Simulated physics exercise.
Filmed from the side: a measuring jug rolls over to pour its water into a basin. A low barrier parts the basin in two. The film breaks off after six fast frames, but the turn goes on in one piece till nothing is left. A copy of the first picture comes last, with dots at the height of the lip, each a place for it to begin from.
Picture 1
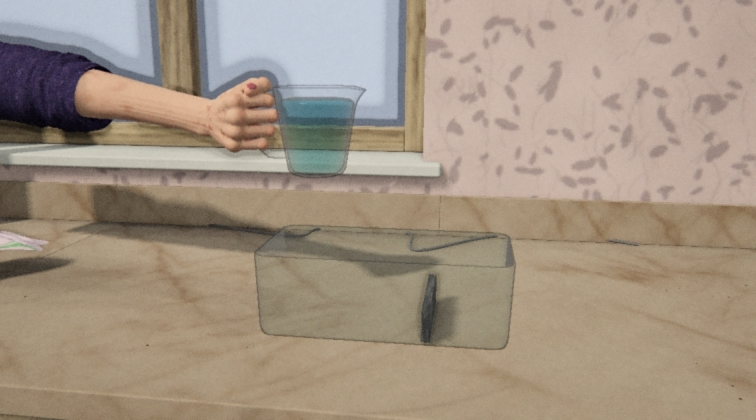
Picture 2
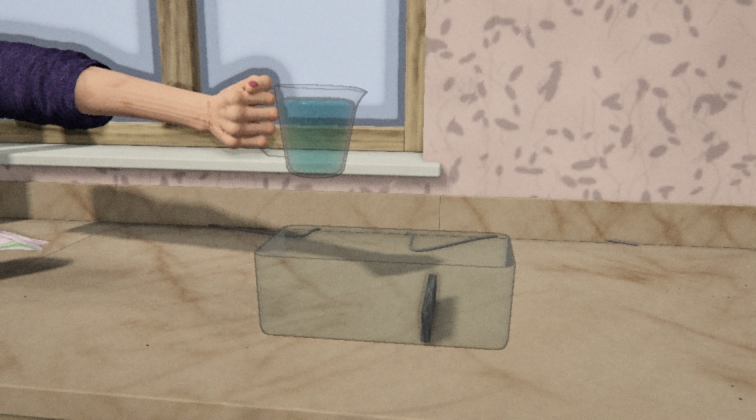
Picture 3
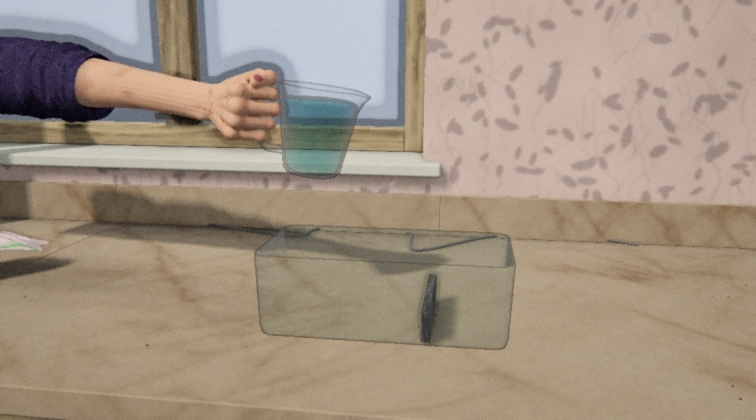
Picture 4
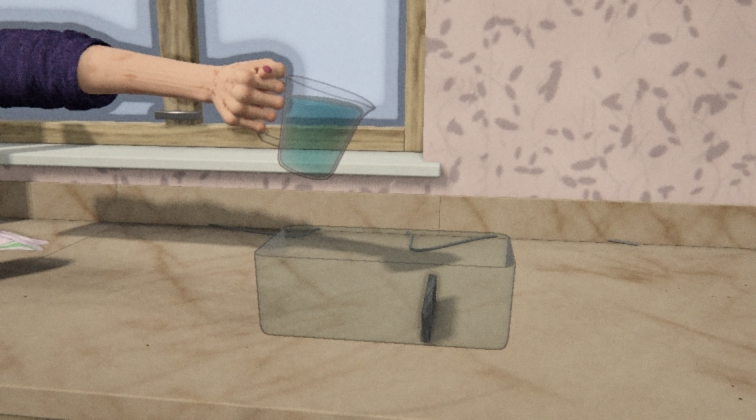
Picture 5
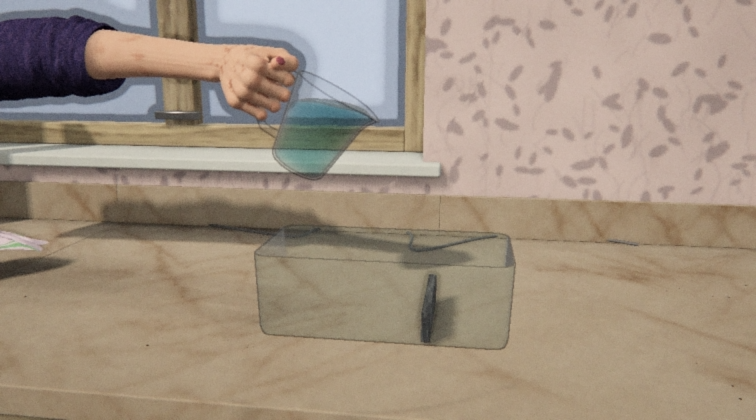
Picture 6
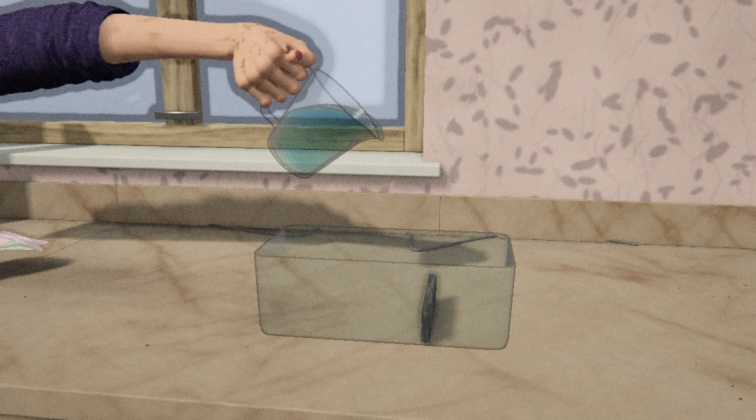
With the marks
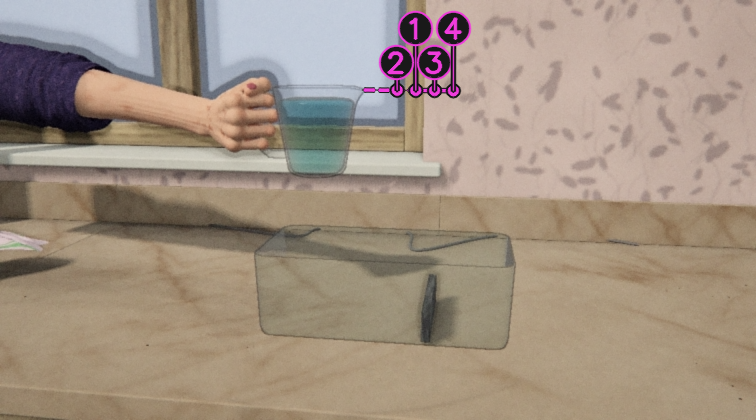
An arm in a dark purple sleeve reaches in from the left above a marbled countertop, seen from the side before a window and a pink leaf-patterned wall. Its hand grips a clear jug of blue-green water over a transparent rectangular basin with a low dark barrier inside. The jug starts upright, then tilts steadily rightward until water reaches over its lip, while the camera stays still.
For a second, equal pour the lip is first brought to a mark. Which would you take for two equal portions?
Best: 2.
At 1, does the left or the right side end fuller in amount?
The right side.
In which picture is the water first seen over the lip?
In picture 6.
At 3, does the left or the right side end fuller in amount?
The right one.
On the marked copy, 1 at (415, 90); 2 at (397, 90); 3 at (434, 90); 4 at (453, 90).
For spot 1, about 25 % ends left of the wall and 66 % right of it; 9 % is lost outside.
For spot 2, about 54 % ends left of the wall and 38 % right of it; 8 % is lost outside.
For spot 3, about 19 % ends left of the wall and 75 % right of it; 6 % is lost outside.
For spot 4, about 24 % ends left of the wall and 68 % right of it; 8 % is lost outside.
